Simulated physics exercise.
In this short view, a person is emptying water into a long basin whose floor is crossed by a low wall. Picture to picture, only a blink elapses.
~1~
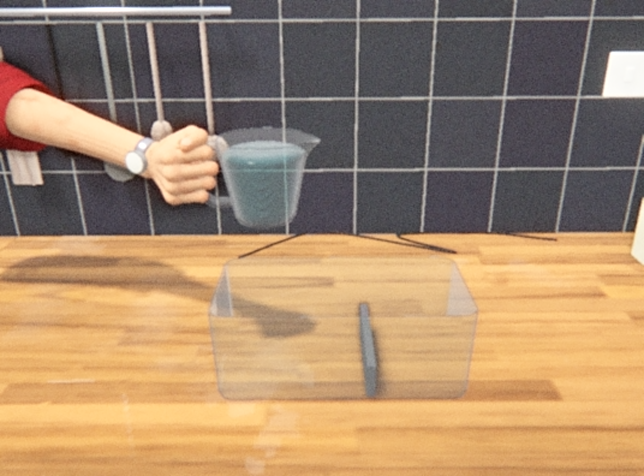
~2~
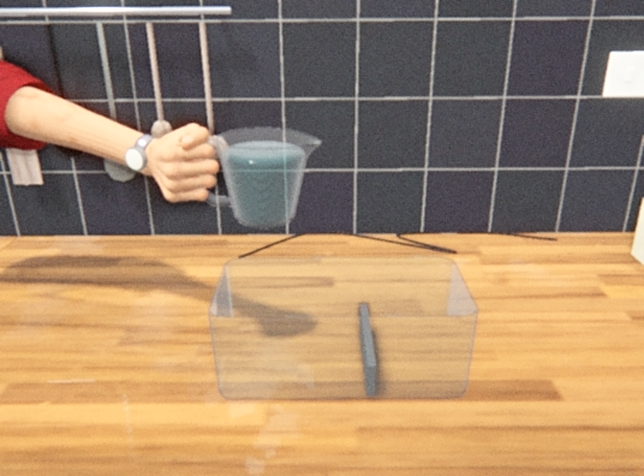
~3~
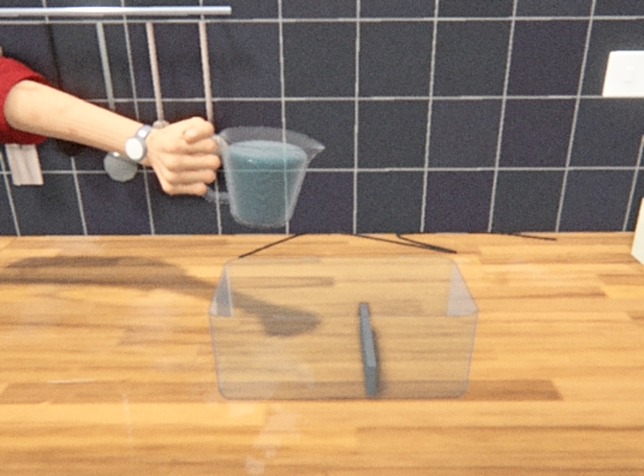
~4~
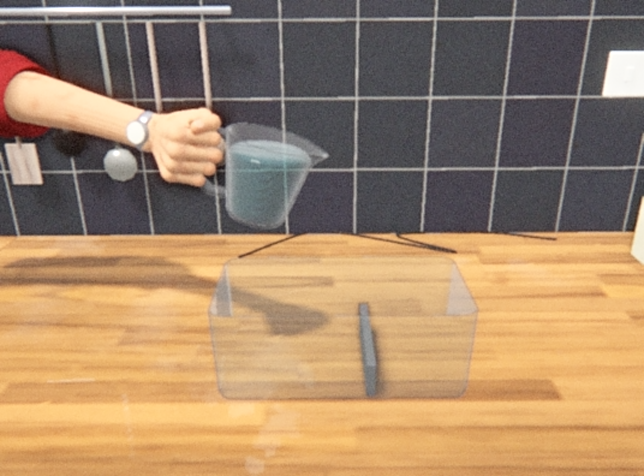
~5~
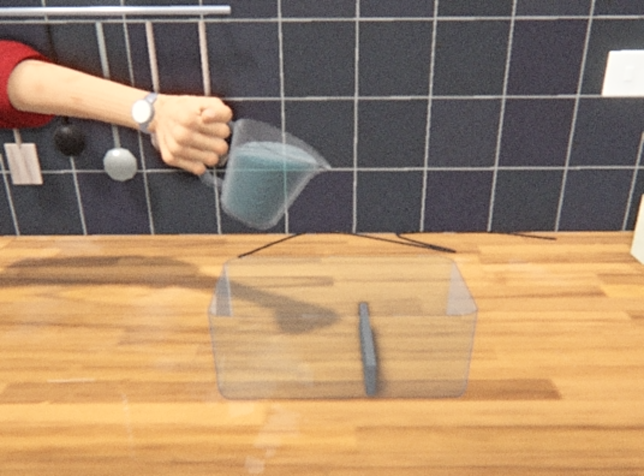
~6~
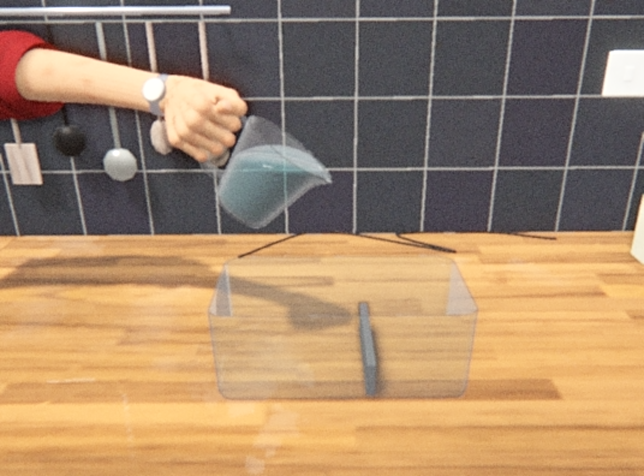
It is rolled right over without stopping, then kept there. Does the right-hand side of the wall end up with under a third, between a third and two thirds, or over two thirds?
It ends up with under a third.
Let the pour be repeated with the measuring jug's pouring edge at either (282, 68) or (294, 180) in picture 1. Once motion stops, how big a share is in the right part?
First try 5 %, second try 5 %.
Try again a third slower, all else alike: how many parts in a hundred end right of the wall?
It comes to 35 per cent or so.
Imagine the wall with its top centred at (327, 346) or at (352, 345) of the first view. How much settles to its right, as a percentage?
Respectively 85 and 60 per cent, approximately.
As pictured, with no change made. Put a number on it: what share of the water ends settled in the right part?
Roughly 25 %.
A moment on, the measuring jug is tipped right over and 33 per cent is still to pour, 15 is left of the wall and 18 right of it.
Next, the measuring jug is tipped right over and 3 per cent is still to pour, 63 is left of the wall and 26 right of it.
Then the measuring jug is tipped right over and 0 per cent is still to pour, 72 is left of the wall and 24 right of it.
Later the measuring jug is tipped right over and 0 per cent is still to pour, 73 is left of the wall and 25 right of it.
In the end 73 per cent lies left of the wall, 25 right of it and 2 outside.
